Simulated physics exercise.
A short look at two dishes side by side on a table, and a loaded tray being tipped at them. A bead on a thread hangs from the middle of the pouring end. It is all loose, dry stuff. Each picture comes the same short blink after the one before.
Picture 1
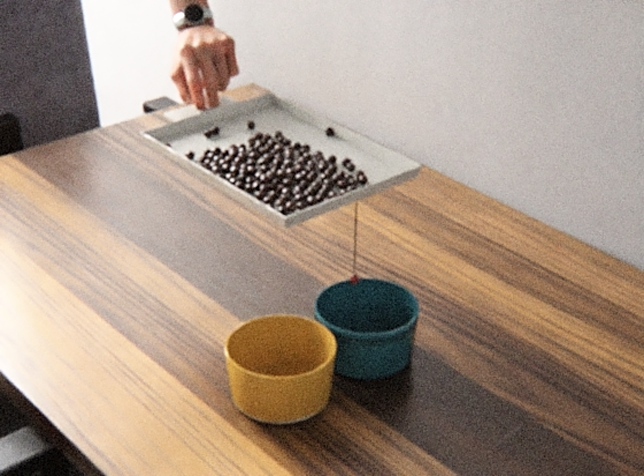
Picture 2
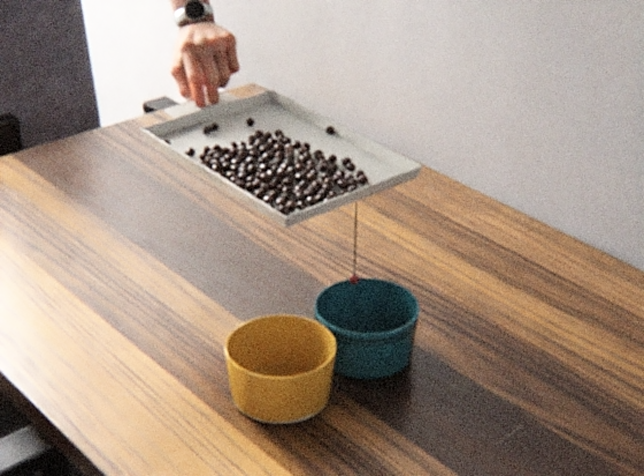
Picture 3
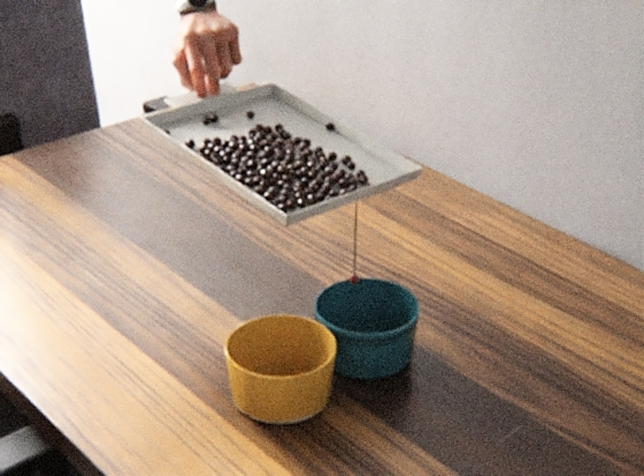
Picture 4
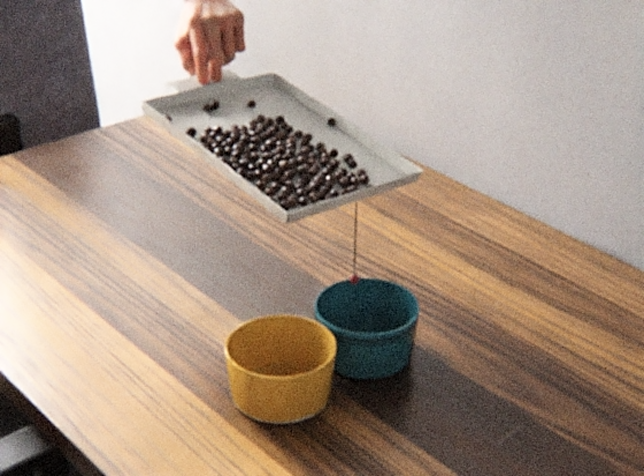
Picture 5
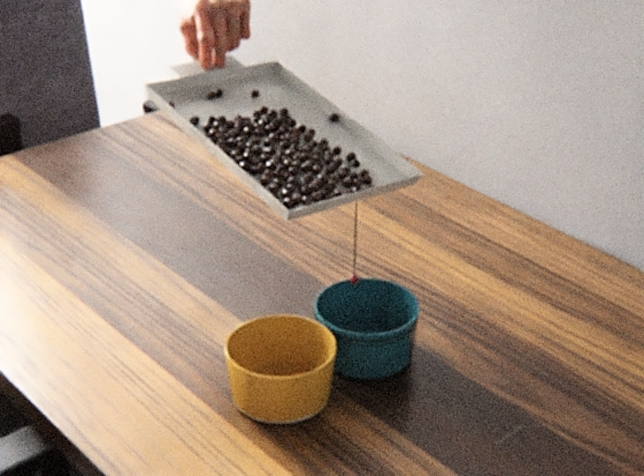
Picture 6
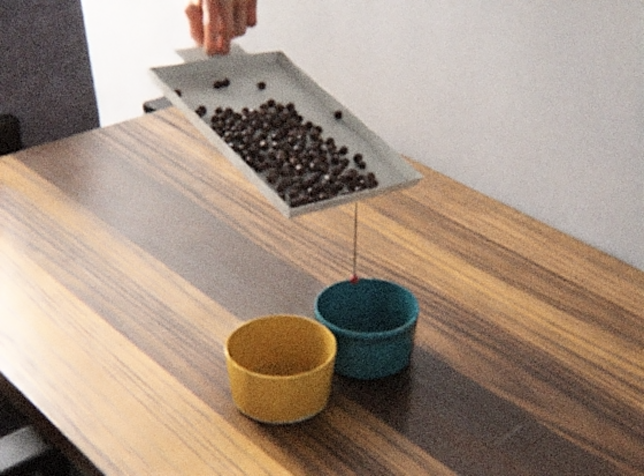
A hand held a grey tray of dark, round chocolate balls above a yellow dish and a teal dish on a wooden table, then gradually raised the handle end, tilting the tray more steeply.
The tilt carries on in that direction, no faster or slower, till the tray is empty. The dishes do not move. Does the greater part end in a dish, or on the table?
In the dishes lies less than half of it.
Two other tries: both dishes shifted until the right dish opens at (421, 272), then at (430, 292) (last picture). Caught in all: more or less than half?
First above a half, then over half.
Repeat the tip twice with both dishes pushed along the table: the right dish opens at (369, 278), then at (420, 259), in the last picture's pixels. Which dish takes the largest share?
First the right-hand dish, then the dish on the right.
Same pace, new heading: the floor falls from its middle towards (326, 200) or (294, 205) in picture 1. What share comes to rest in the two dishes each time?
First some 80, then 90 per cent.
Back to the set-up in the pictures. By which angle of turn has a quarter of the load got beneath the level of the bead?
At about 70°.
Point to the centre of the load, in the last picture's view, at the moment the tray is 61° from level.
Near (386, 178).
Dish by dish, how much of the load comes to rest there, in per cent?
The left dish has 0 per cent, the right dish has 20.
Soon after the last picture, tray tipped steeply; most on the tray; a stray few in the right dish; a small part outside both; a small part in the air.
A little later, tray tipped right over; a stray few on the tray; about a quarter in the right dish; most outside both; a small part in the air.
Later still, tray tipped past a quarter turn; about a quarter in the right dish; most outside both.
By the end, tray tipped past a quarter turn; none in the left dish; about a quarter in the right dish; most outside both.
